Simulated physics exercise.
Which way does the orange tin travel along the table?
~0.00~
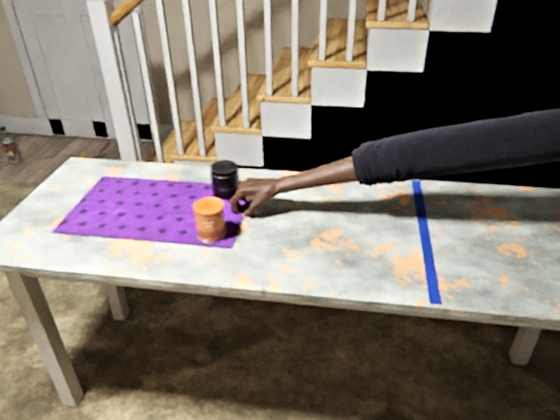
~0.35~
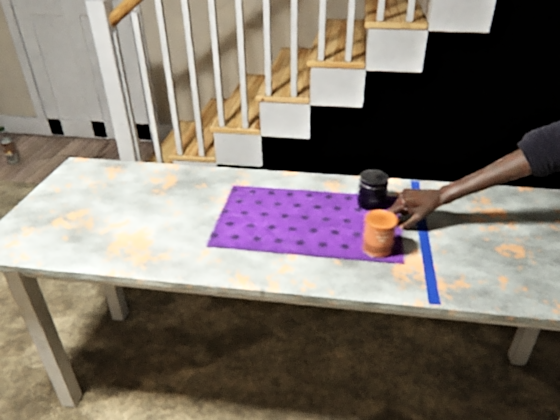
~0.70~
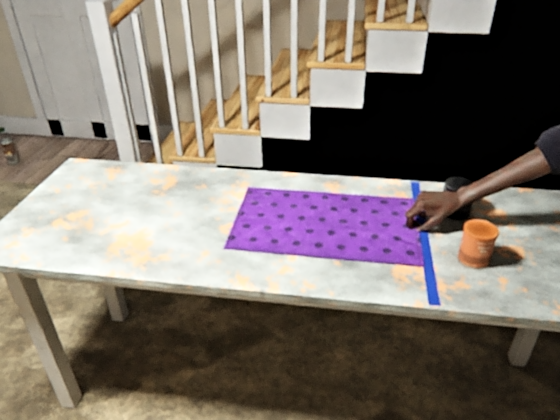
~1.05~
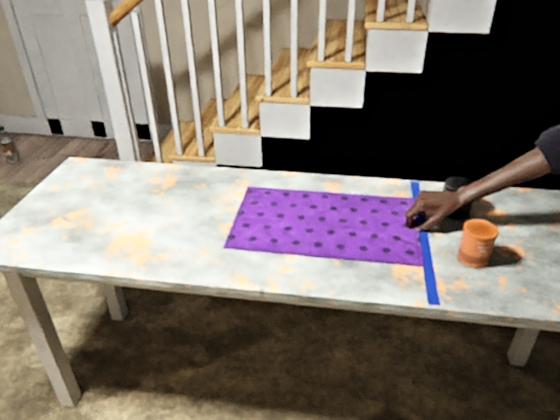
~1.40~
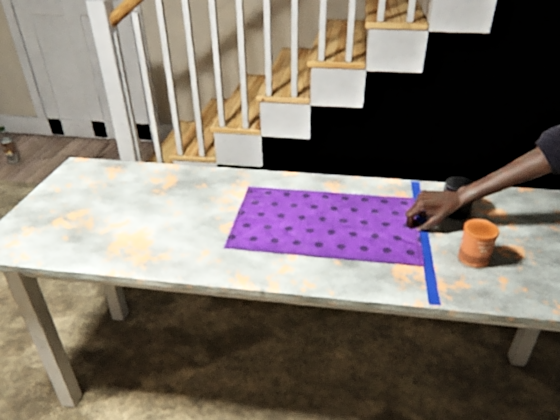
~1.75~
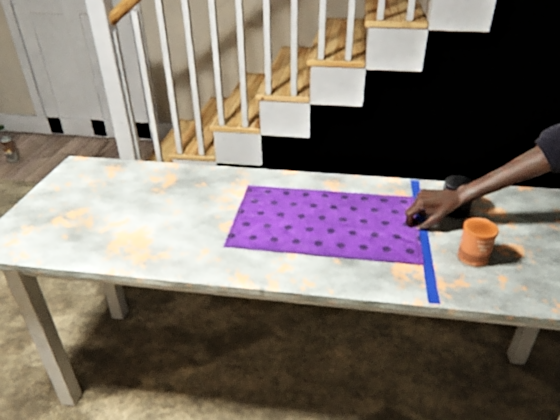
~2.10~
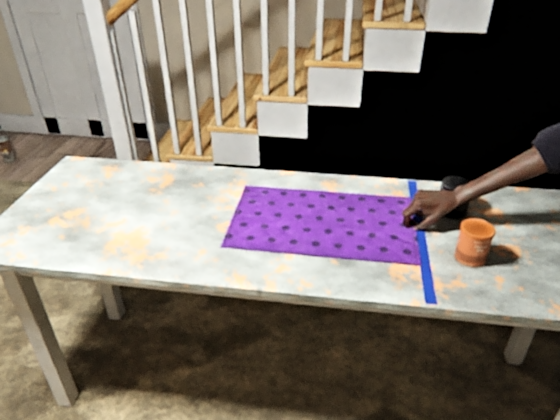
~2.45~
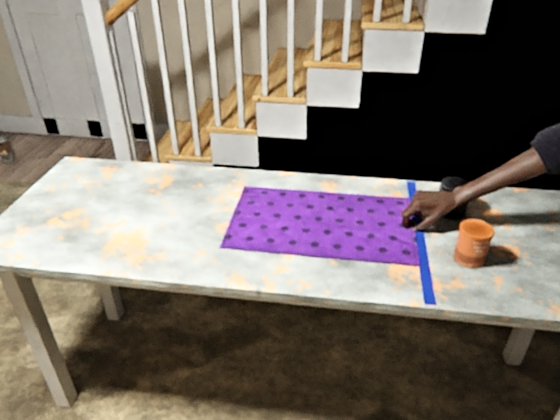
The orange tin travels to the right, ending up past the strip of blue tape.
A purple cloth pulled right by a hand stops at blue tape, both containers sliding off.
